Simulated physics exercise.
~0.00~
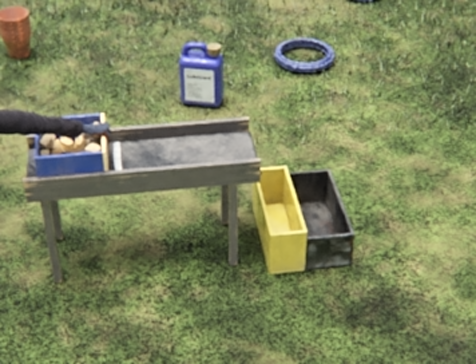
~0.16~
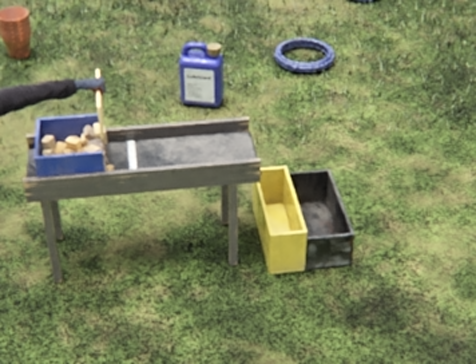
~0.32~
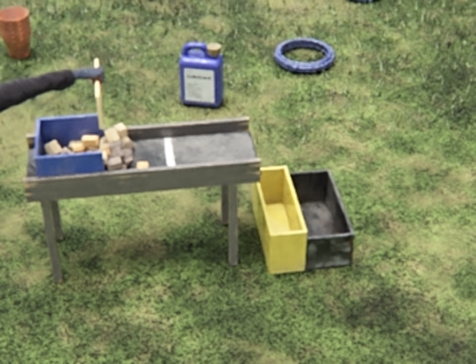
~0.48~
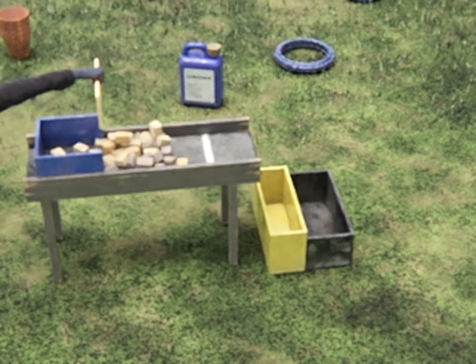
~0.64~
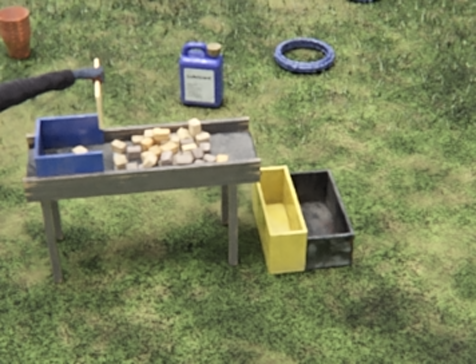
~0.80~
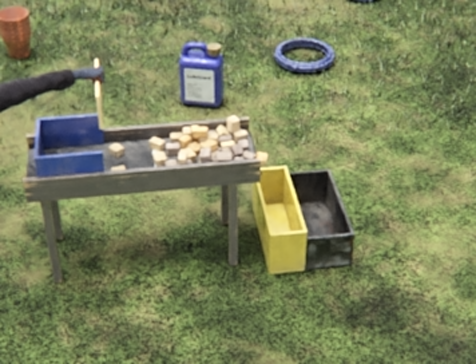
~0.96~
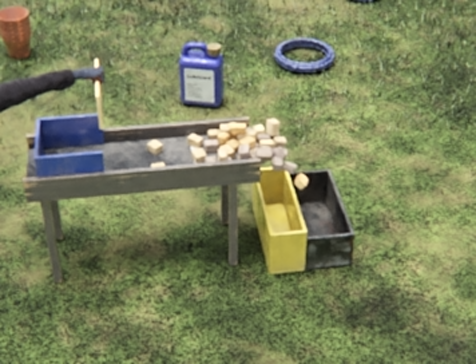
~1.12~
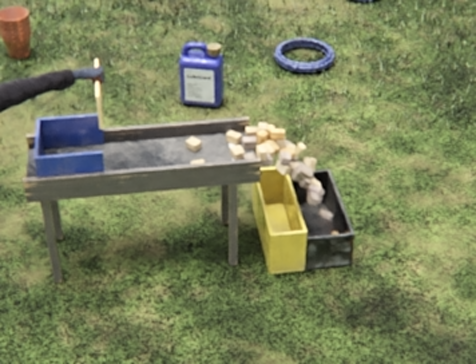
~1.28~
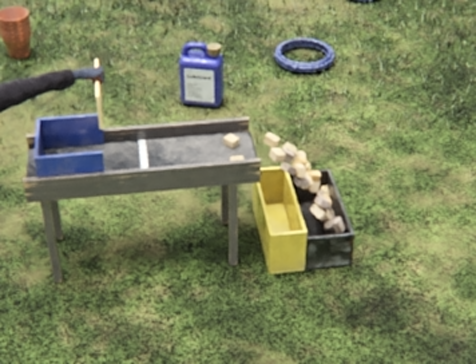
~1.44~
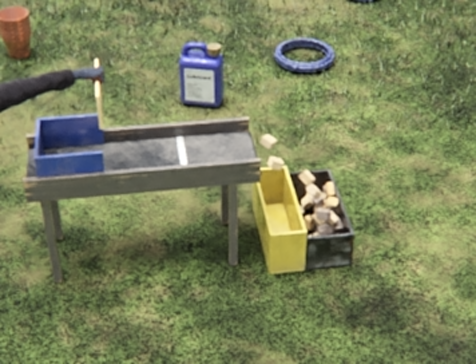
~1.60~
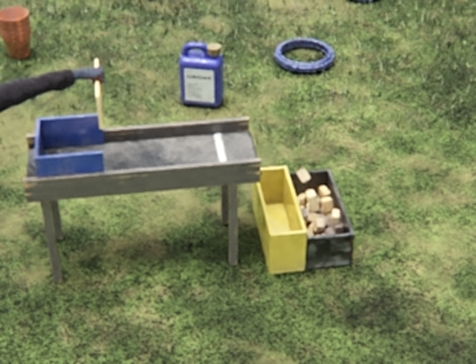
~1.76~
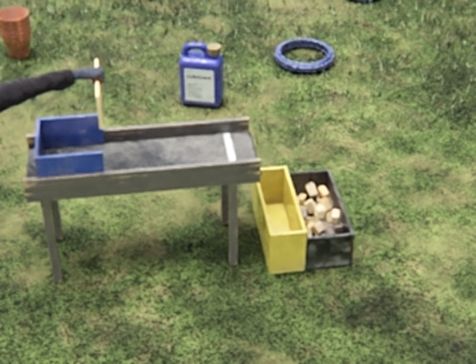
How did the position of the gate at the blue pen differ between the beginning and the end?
At the beginning the gate was down, closing off the right side of the blue pen. By the end it was raised above the pen, still upright, with the gloved hand at its top.
